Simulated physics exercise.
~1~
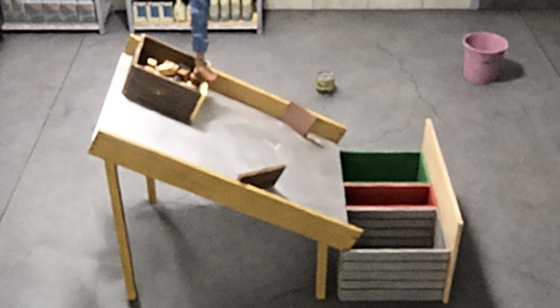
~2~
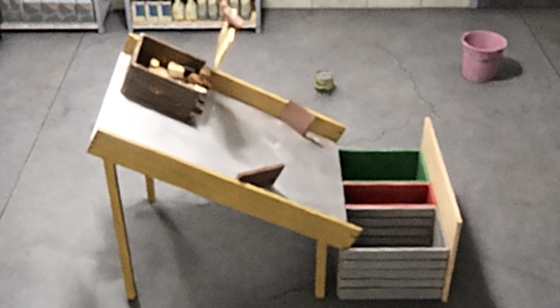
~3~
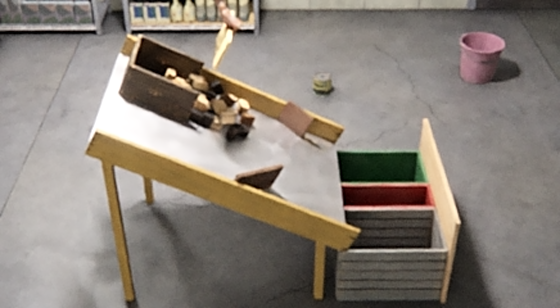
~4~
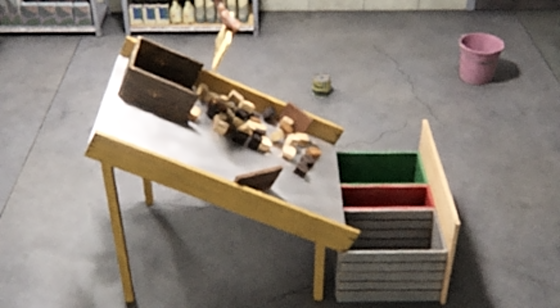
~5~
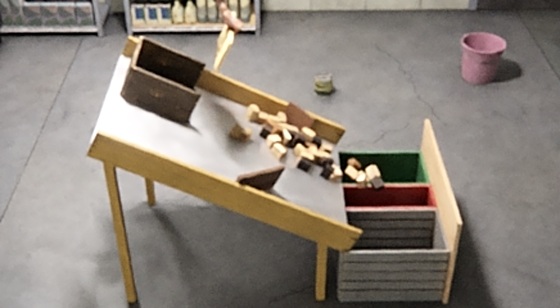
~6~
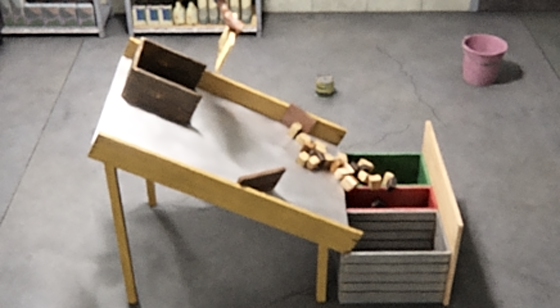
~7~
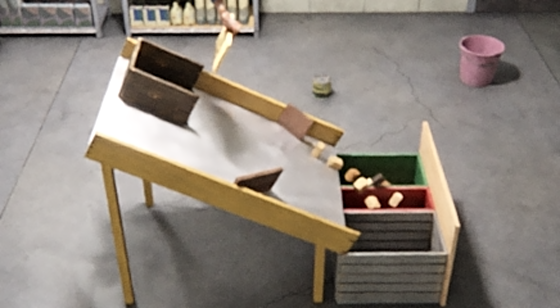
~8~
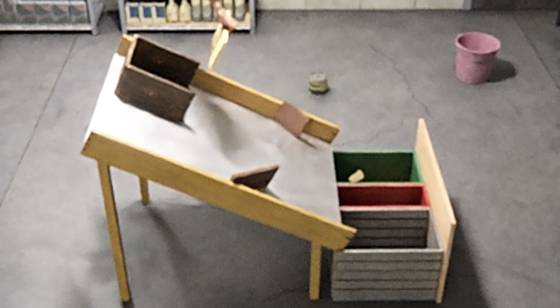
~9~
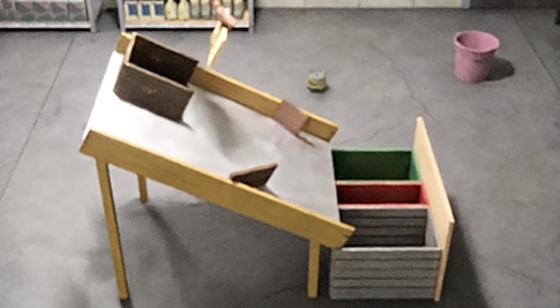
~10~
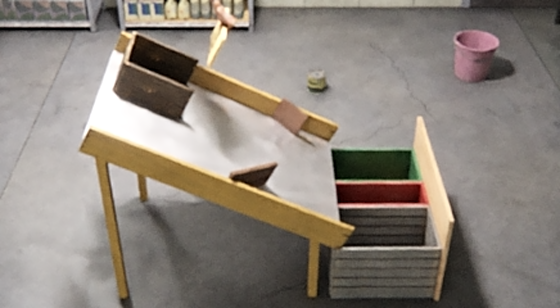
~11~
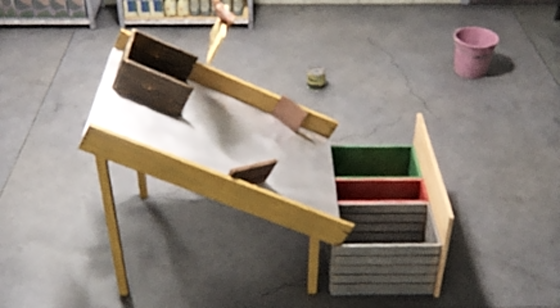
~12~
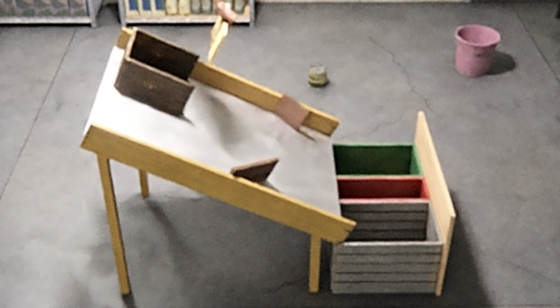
The clip opens on a sloping table with wooden blocks heaped in a dark pen at its upper left, while someone in blue reaches down beside it. The gate lifts and stays leaning at the table's far edge, and the blocks spill out, tumbling down to the right. They spread past two angled boards, bunching toward the far side. The leading blocks drop off the lower edge into the green tote, and others follow into the red one. The last stragglers fall in, leaving the pen and slope empty and the blocks out of sight below the tote walls.
